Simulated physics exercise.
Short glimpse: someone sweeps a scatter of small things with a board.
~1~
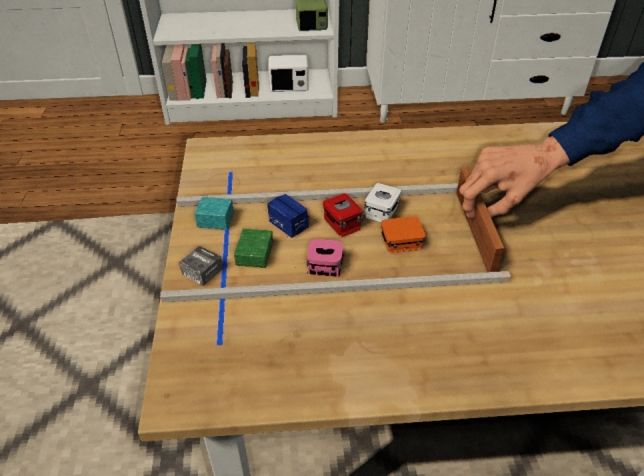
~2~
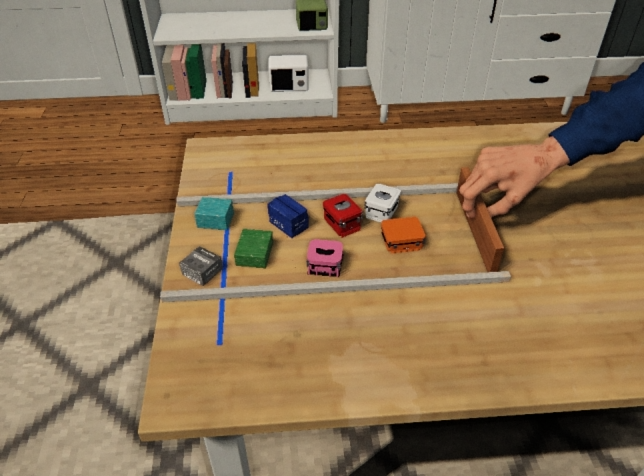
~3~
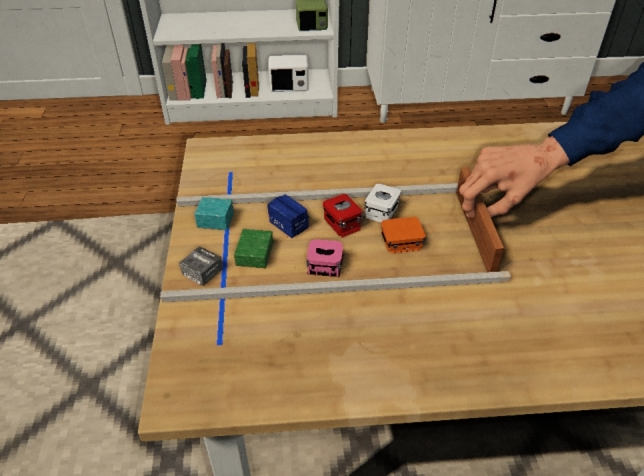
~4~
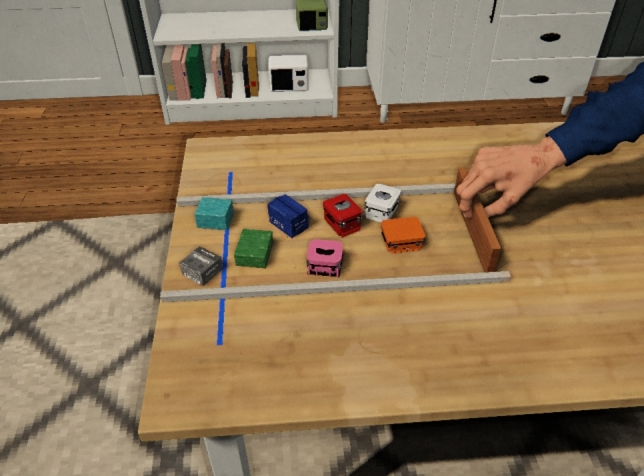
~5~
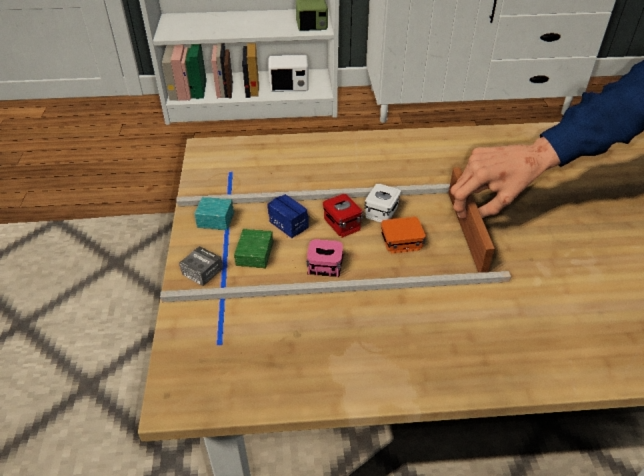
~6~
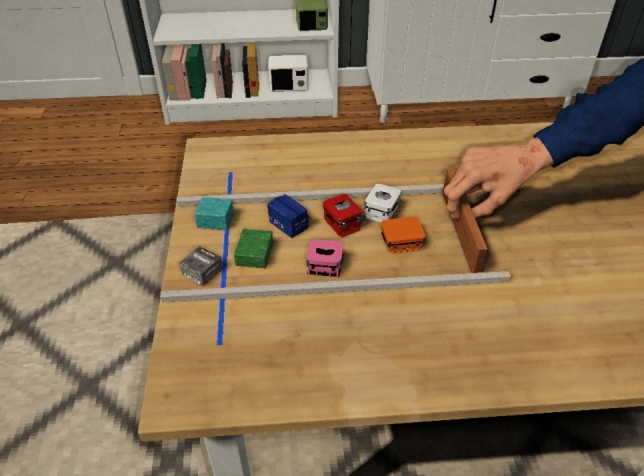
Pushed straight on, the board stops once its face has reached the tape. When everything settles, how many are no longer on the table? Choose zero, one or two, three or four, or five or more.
When everything settles, three or four are no longer on the table.
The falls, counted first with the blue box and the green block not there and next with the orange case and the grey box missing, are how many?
Tally per try: 1 / 1.
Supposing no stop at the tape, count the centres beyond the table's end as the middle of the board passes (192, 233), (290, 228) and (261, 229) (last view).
Going through the three positions, you'd get 5, 0 and 1.
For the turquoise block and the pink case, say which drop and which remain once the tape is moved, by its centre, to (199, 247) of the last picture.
Well, the turquoise block winds up down and the pink case is still there.
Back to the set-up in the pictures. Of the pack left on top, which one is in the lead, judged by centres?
That would be the green block.
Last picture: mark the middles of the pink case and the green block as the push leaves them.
The pink case comes to rest close to (207, 268), while the green block rests close to (170, 255).
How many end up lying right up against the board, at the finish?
It ends up touching 3.
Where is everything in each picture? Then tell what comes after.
Grey box (201, 265); turquoise block (215, 213); green block (254, 248); board (478, 218); tape (226, 245), in the first frame.
Turquoise block (215, 213); red case (342, 215), in the second frame.
Green block (254, 248); orange case (402, 235), in the third frame.
Grey box (201, 266); white case (383, 204), in the fourth frame.
Turquoise block (215, 213); blue box (288, 215), in the fifth frame.
Grey box (201, 266); turquoise block (215, 213); green block (254, 248); board (463, 219); tape (226, 245), in the sixth frame.
Soon after, none off yet; grey box at rest near (201, 266); turquoise block at rest near (215, 213); green block at rest near (254, 248).
In the end, the number that fall off is three or four; gone, blue box, turquoise block and grey box.
